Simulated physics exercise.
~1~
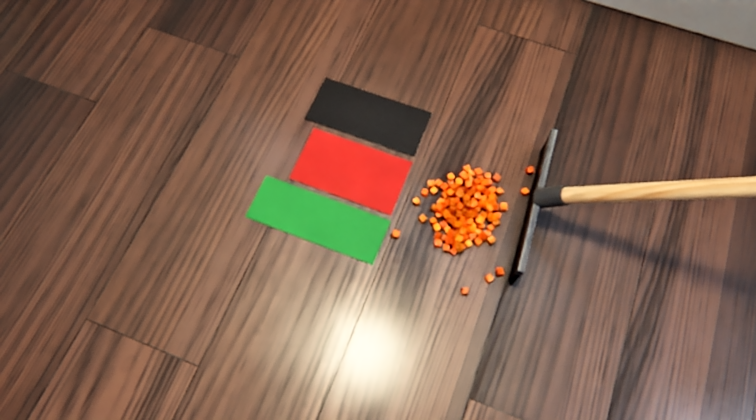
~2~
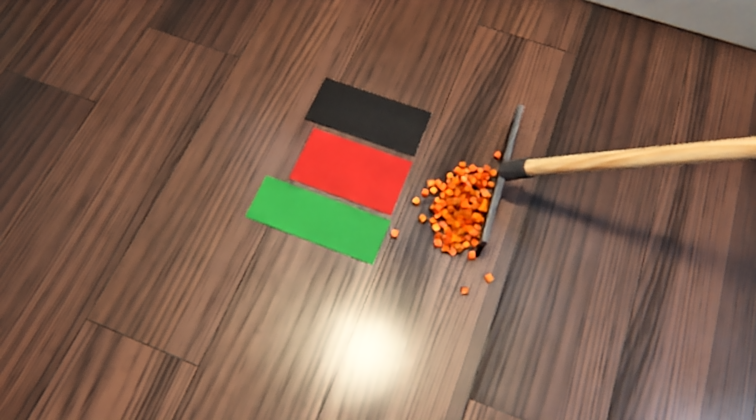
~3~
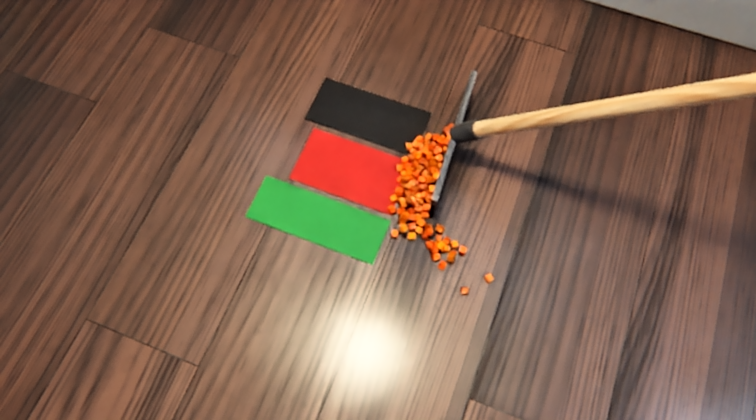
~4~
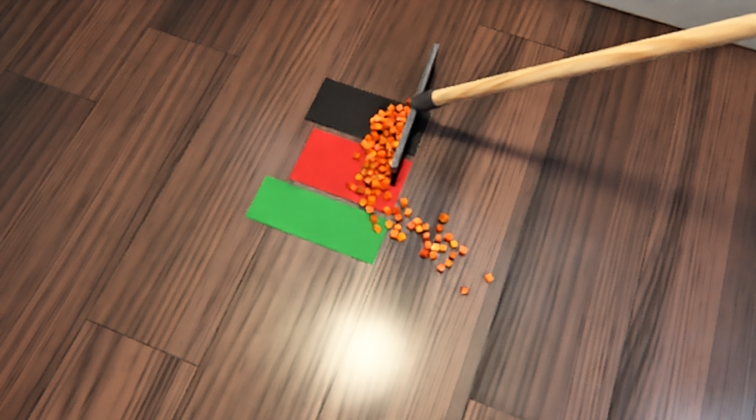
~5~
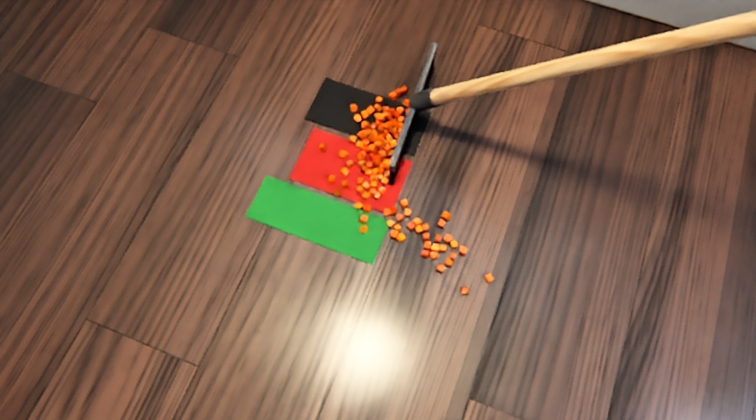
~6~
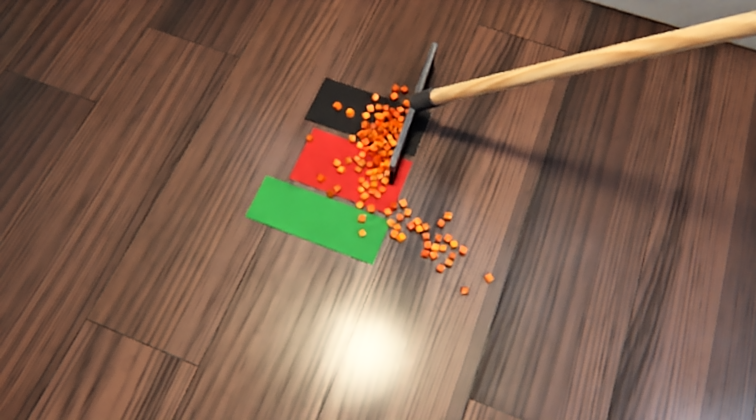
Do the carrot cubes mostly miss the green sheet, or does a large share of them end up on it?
They mostly miss the green sheet. Large shares end up on the black and red sheets instead.
